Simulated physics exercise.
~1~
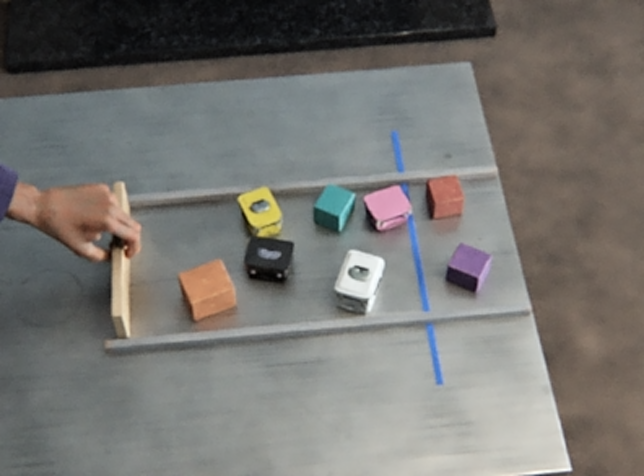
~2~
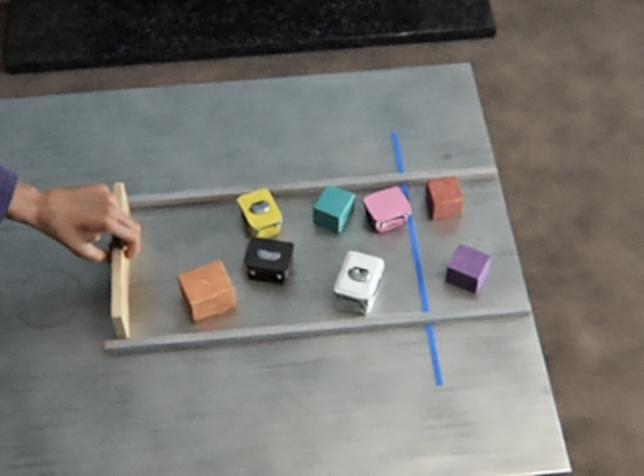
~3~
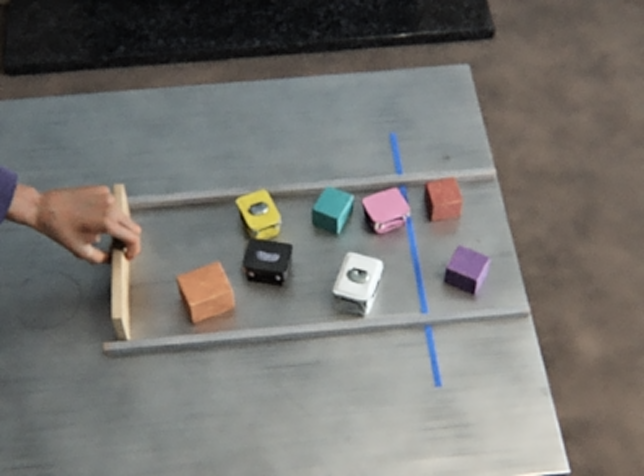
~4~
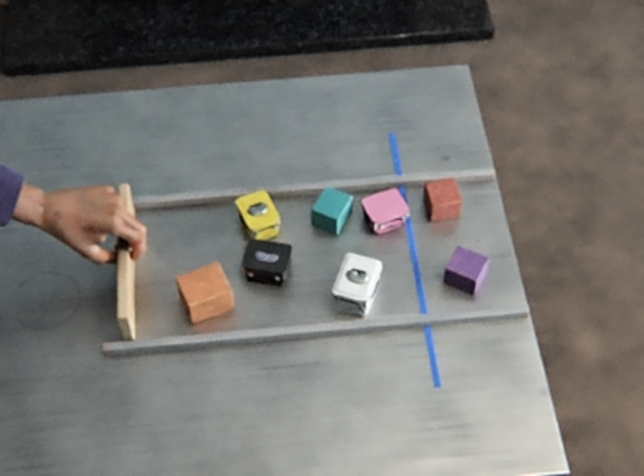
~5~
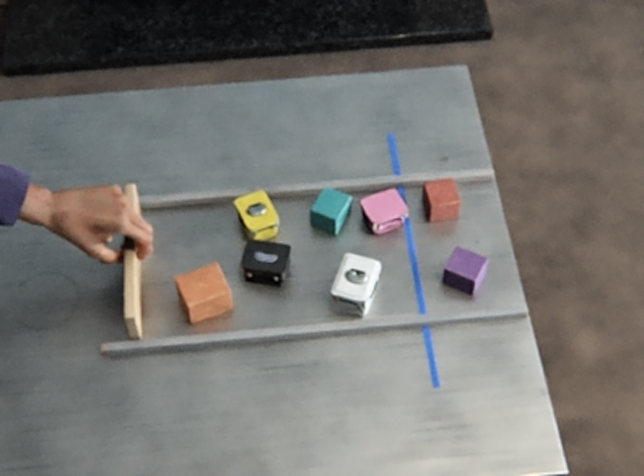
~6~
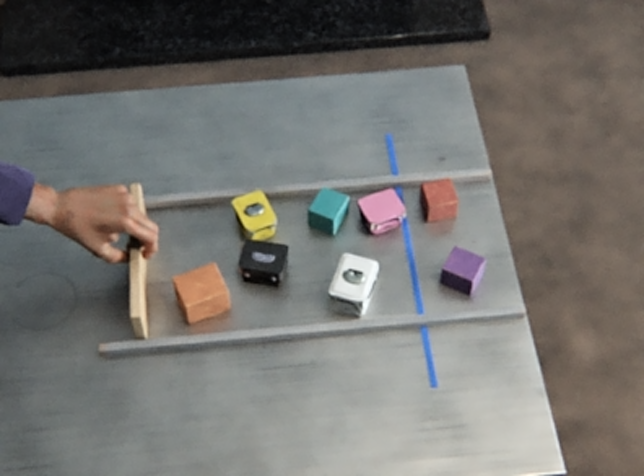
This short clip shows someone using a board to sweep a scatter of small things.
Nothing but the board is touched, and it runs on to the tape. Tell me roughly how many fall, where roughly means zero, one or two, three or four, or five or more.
Roughly, one or two fall.
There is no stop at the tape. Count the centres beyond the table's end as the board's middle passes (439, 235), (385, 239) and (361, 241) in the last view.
Going through the three positions, you'd get 3, 0 and 0.
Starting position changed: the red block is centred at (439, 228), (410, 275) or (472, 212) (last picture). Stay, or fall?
In that order, it does not fall; stays on; tumbles off.
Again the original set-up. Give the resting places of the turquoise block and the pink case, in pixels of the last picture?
The turquoise block stops around (447, 196); the pink case around (482, 204).
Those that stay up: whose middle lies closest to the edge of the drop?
The purple block.
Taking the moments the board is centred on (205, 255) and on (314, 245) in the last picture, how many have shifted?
At the first place 1, at the second 6.
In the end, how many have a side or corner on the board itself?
That comes to 3.
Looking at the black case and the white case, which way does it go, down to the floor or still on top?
Result - black case retained, white case retained.
Soon after, none off yet; purple block at rest near (463, 271); red block at rest near (439, 200); pink case at rest near (381, 212).
After that, none off yet; purple block at rest near (463, 271); red block at rest near (439, 200); pink case displaced a little near (399, 211).
In the end, the number that fall off is one or two; gone, red block.
